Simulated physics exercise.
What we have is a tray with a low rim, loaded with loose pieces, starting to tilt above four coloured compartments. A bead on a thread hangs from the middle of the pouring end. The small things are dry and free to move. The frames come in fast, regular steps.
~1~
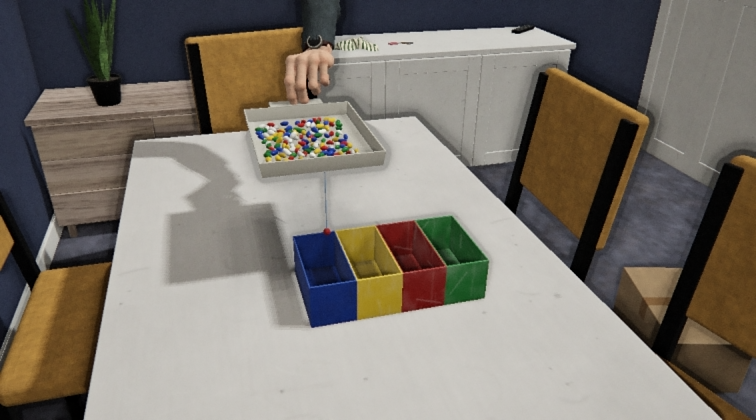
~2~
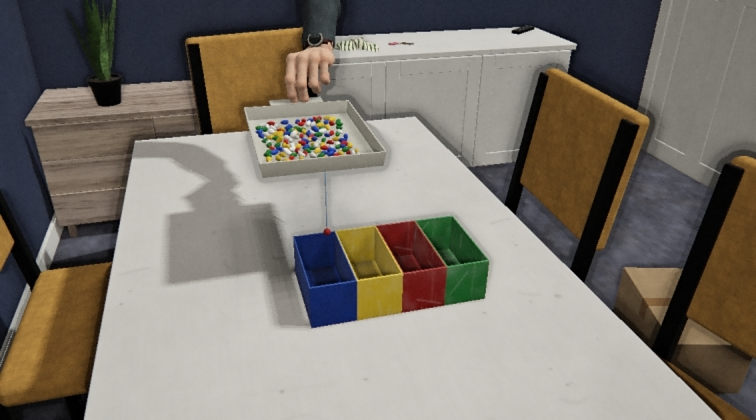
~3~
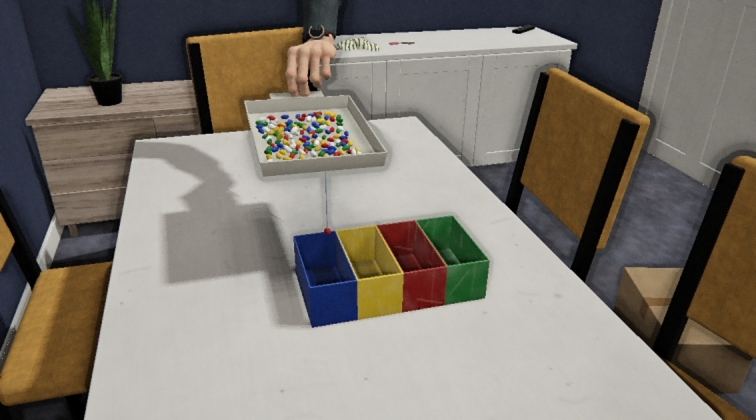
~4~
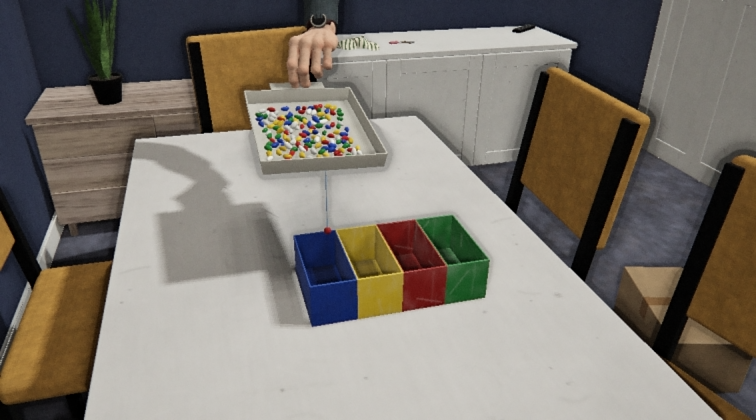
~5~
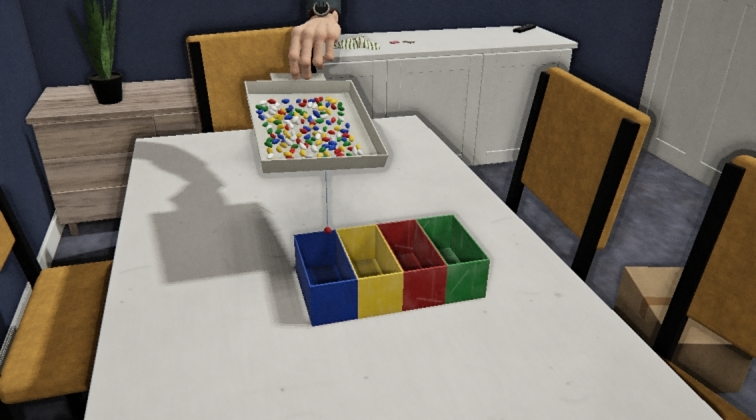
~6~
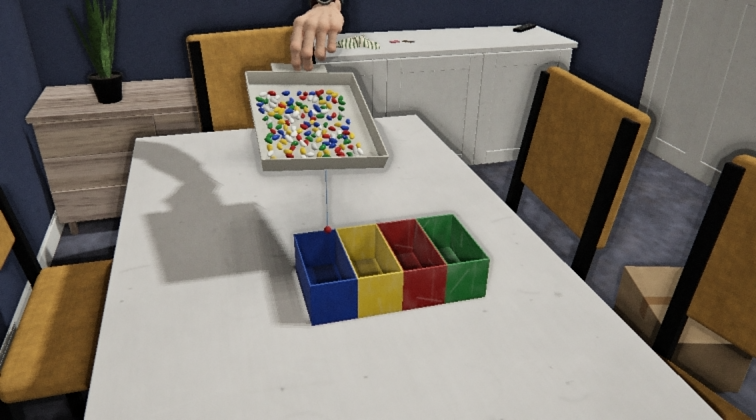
A hand wearing a dark watch grips the far edge of a shallow pale tray above a white table, seen from a fixed, raised view in a dining room with mustard chairs. The tray holds multicoloured jelly beans, with a thread and red bead below it and blue, yellow, red and green compartments in front. The hand slowly raises the tray's far side, tilting it toward the viewer, while the beans shift about inside.
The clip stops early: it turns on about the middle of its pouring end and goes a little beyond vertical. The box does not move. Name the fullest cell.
It favours the yellow compartment.
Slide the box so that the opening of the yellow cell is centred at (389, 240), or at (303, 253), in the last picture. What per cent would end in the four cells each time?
About 90 and 100 per cent.
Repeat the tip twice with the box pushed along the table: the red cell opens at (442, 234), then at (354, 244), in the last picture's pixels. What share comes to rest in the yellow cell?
About 40 and 10 per cent.
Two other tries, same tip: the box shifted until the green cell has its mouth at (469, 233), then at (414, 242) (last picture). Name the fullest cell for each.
First the yellow one, then the red one.
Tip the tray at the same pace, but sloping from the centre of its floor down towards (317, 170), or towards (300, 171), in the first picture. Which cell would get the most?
First the blue one, then the cell in blue.
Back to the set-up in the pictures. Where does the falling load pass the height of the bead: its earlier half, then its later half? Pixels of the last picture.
Around (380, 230) and then (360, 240).
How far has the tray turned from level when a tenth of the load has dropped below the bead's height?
Around 105° of tilt.
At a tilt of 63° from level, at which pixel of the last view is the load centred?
Roughly at (337, 134).
Just after the last frame, tray tipped steeply; every one on the tray.
A moment on, tray tipped past a quarter turn; almost all on the tray; just a few in the yellow cell; about a tenth falling or outside the box.
Further on, tray tipped past a quarter turn; roughly half in the yellow cell; roughly a quarter in the red cell; roughly a quarter in the blue cell; just a few falling or outside the box.
When it is over, tray tipped past a quarter turn; roughly half in the yellow cell; roughly a quarter in the red cell; roughly a quarter in the blue cell; not one in the green cell; just a few outside the box.
